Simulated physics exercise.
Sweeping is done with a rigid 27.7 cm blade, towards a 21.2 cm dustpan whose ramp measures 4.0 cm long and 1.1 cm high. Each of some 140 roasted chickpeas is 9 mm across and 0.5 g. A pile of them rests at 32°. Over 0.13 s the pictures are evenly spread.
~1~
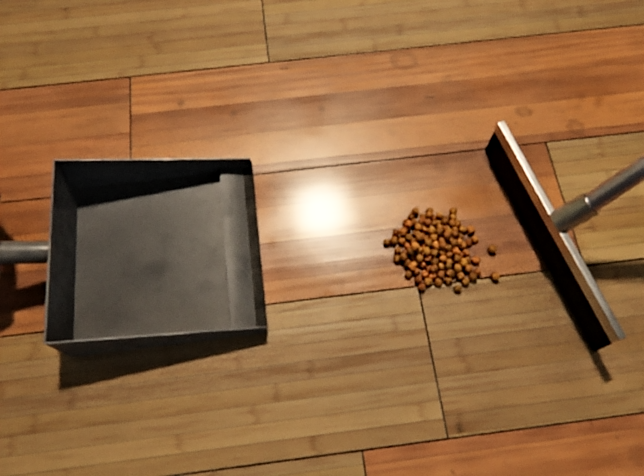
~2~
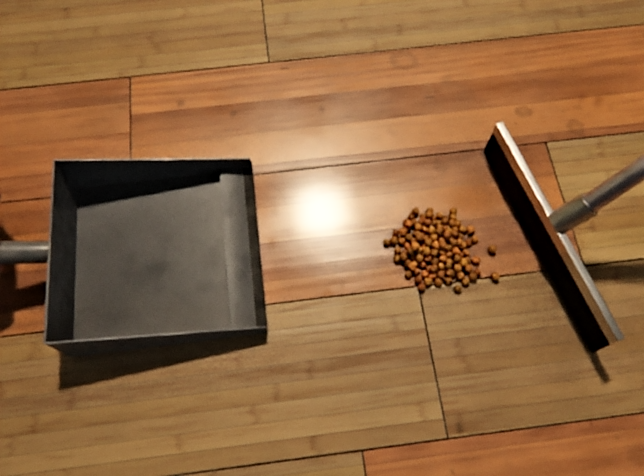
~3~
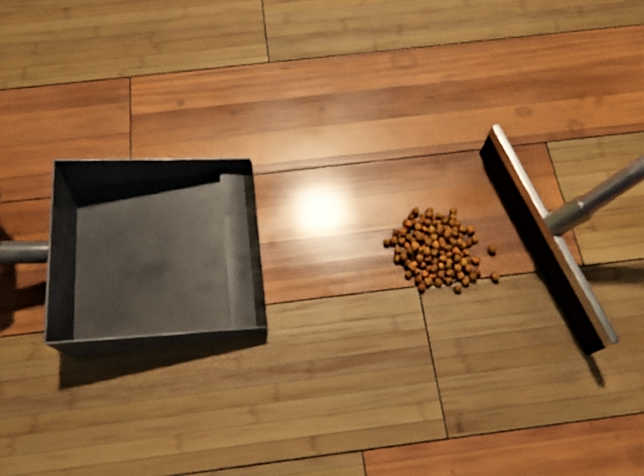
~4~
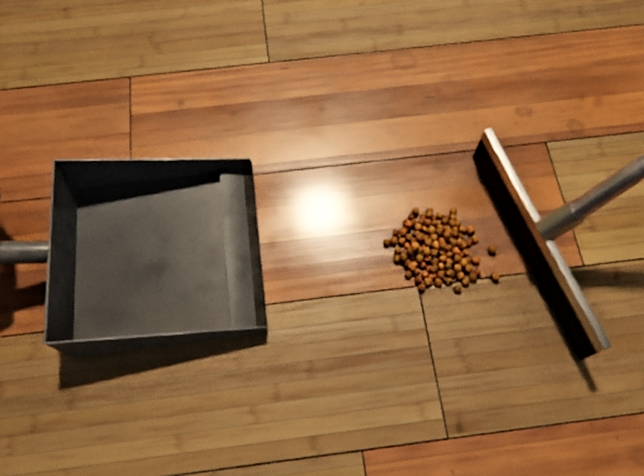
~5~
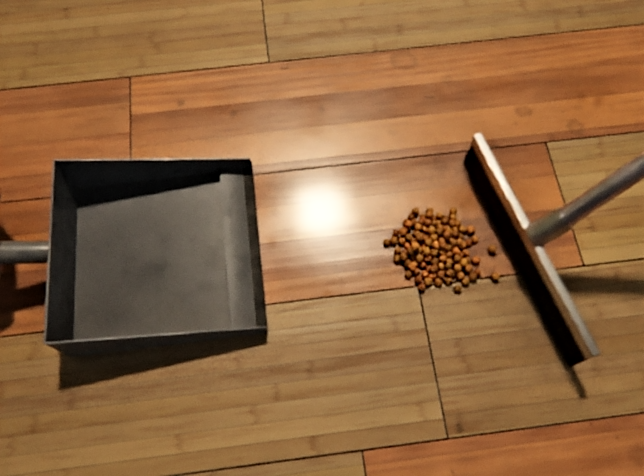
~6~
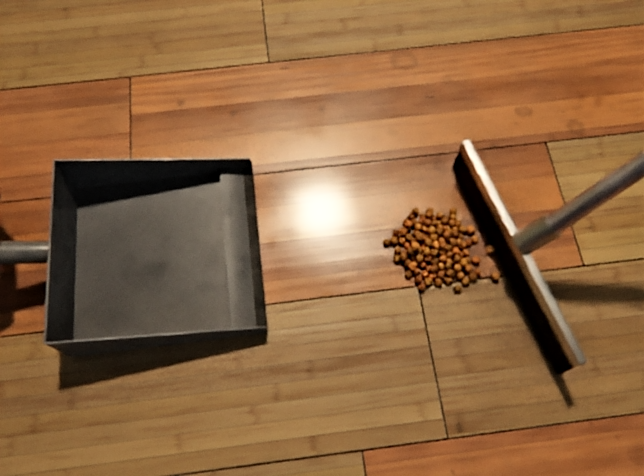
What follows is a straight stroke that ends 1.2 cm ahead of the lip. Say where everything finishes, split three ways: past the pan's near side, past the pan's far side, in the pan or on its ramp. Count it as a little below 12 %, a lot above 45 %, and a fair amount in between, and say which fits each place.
Near side: A lot, far side: A little, pan: A fair amount.
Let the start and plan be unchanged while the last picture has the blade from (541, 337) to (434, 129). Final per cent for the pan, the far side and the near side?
Pan 40 % / far 0 % / near 15 %.
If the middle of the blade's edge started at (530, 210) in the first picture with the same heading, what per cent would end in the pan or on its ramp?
I'd estimate about 15 per cent.
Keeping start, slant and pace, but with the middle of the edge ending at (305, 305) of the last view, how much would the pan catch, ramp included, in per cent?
That would come to near 20 percent.
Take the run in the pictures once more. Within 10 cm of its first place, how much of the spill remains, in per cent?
About 0 %.
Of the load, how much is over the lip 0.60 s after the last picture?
Some 20 per cent by that point.
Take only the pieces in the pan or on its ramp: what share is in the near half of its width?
I'd say near 100 per cent.
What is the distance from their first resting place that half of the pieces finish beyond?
Median: Approx. 24 cm.
Then, 0.20 s after the last picture, middle of the blade 16 cm from the lip; 0 % over the lip, far side 0 %, near side 15 %.
Then, 0.34 s after the last picture, middle of the blade 8 cm from the lip; 0 % over the lip, far side 0 %, near side 35 %.
Then, 0.60 s after the last picture, middle of the blade 4 cm from the lip; 20 % over the lip, far side 0 %, near side 50 %.
In the end, near side 50 %, far side 0 %, pan 15 %, in front of the lip or behind the blade 30 %.
